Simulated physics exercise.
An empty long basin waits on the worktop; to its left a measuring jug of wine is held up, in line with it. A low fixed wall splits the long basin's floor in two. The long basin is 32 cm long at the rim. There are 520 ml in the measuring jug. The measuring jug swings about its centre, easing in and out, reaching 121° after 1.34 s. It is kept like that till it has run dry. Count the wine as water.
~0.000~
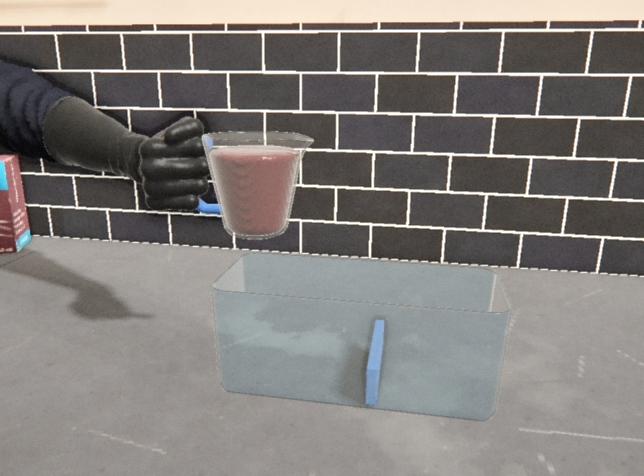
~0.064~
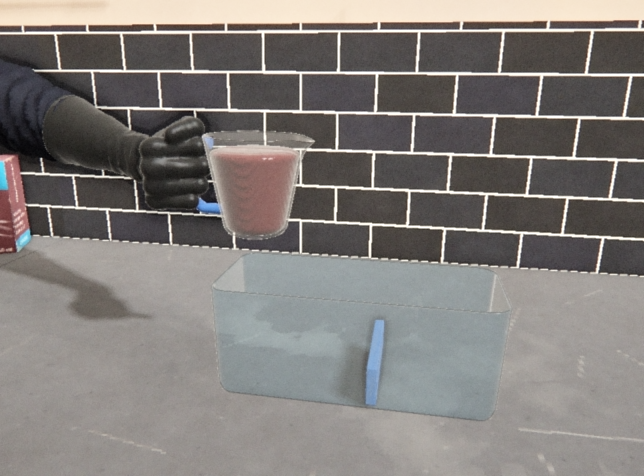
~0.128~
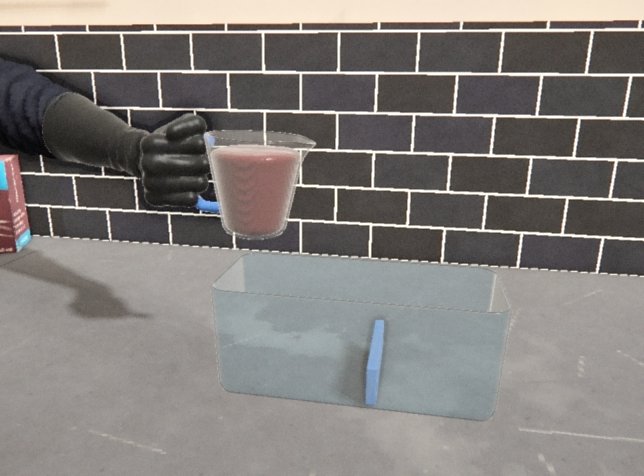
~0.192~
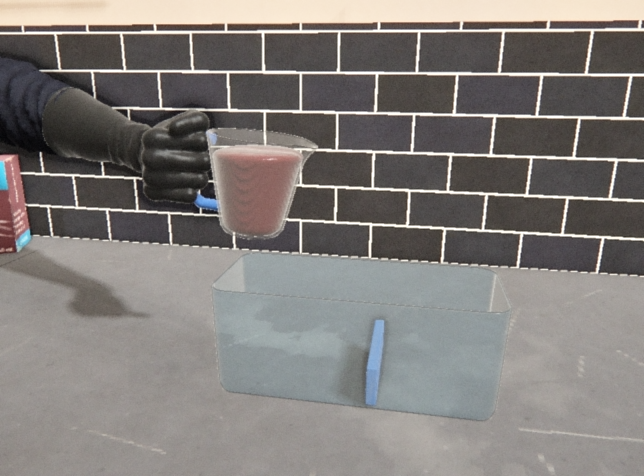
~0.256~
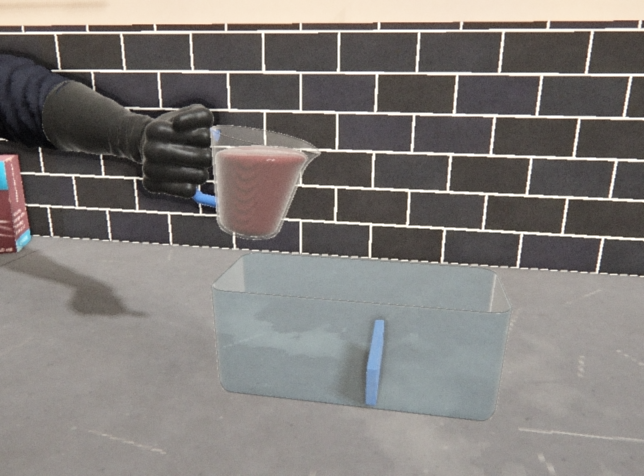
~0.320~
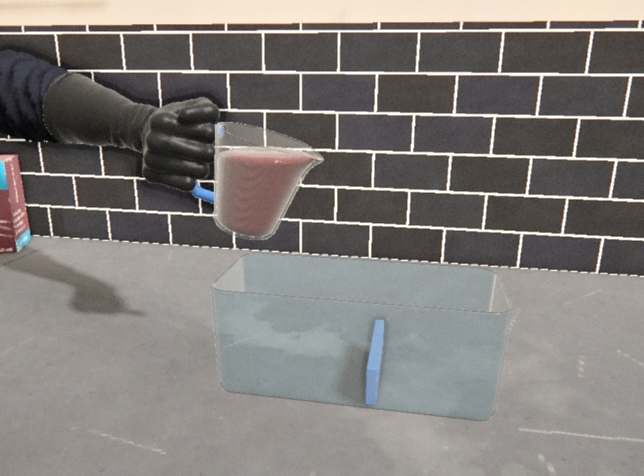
A gloved hand slowly tilts a measuring jug of pinkish-red liquid rightward above an empty clear basin.
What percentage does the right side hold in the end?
Roughly 25 per cent is past the wall.
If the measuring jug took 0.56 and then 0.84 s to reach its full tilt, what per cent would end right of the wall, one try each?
In turn about 15 and 15 per cent.
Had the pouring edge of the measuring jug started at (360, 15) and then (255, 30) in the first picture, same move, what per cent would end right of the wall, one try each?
In turn about 85 and 5 per cent.
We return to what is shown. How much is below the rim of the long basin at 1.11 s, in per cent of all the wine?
Some 92 per cent.
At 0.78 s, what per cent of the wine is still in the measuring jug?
Some 58 per cent.
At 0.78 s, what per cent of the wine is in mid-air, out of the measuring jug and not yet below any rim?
About 18 per cent.
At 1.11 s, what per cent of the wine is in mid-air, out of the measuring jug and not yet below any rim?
About 3 per cent.
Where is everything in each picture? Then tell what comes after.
In the first frame, it leans 0°; its right rim is at (313, 140); the wine meets the walls at (214, 149) and (301, 152); the long basin's rim runs from (228, 270) to (503, 291); the wall's top is at (376, 343).
In the second frame, it leans 1°; its right rim is at (314, 140); the wine meets the walls at (214, 149) and (301, 153).
In the third frame, it leans 3°; its right rim is at (315, 143); the wine meets the walls at (215, 149) and (302, 154).
In the fourth frame, it leans 6°; its right rim is at (318, 147); the wine meets the walls at (218, 149) and (304, 155).
In the fifth frame, it leans 11°; its right rim is at (320, 152); the wine meets the walls at (220, 151) and (310, 155).
In the sixth frame, it leans 16°; its right rim is at (323, 159); the wine meets the walls at (223, 151) and (316, 157).
By 0.78 s the tilt is 75° and 58 per cent is still to pour, 11 is left of the wall and 11 right of it.
By 1.11 s the tilt is 112° and 4 per cent is still to pour, 69 is left of the wall and 24 right of it.
By 1.46 s the tilt is 121° and 0 per cent is still to pour, 74 is left of the wall and 25 right of it.
By 1.84 s the tilt is 121° and 0 per cent is still to pour, 74 is left of the wall and 25 right of it.
At rest 74 per cent lies left of the wall, 25 right of it and 1 outside.
